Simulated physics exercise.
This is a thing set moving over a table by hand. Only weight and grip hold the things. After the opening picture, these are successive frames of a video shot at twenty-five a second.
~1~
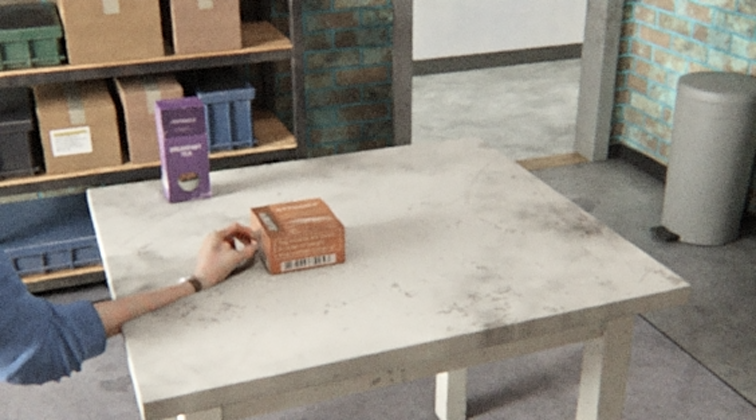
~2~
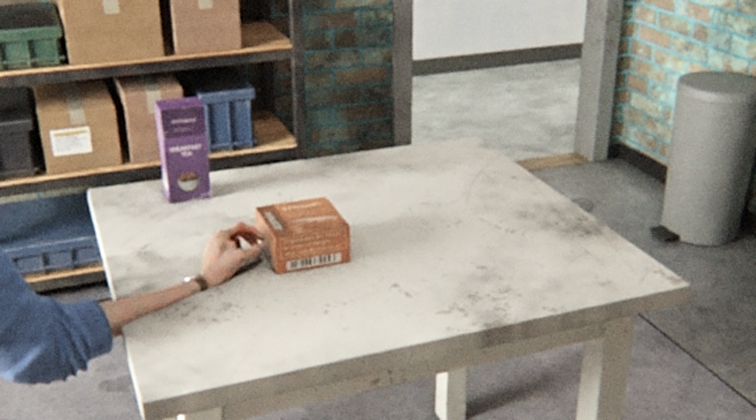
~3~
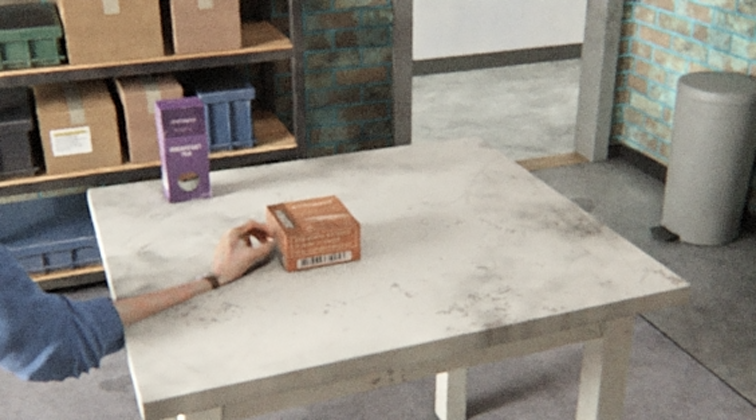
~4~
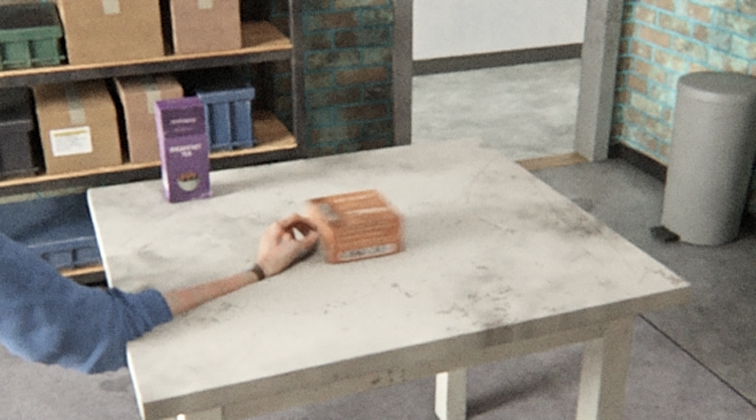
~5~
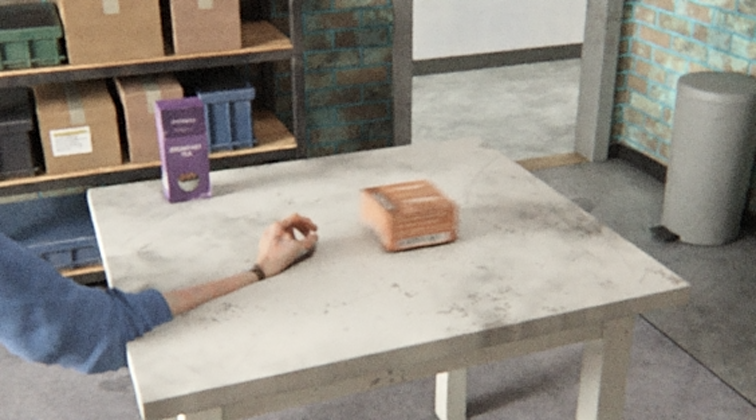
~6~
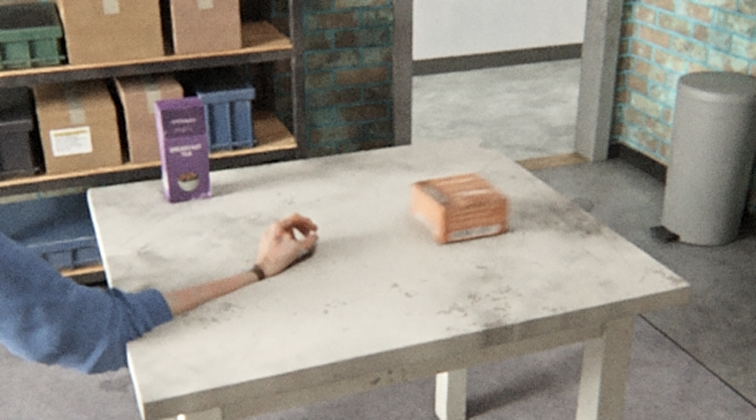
A hand pushing an orange box rightward across a worn white table, then staying still as the box slides on alone.
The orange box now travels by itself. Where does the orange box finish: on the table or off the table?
The orange box goes over the edge.
Then, 0.20 s after the last picture, orange box now off the table.
Then, 0.50 s after the last picture, things are still on the move.
By the end, off the table, orange box.
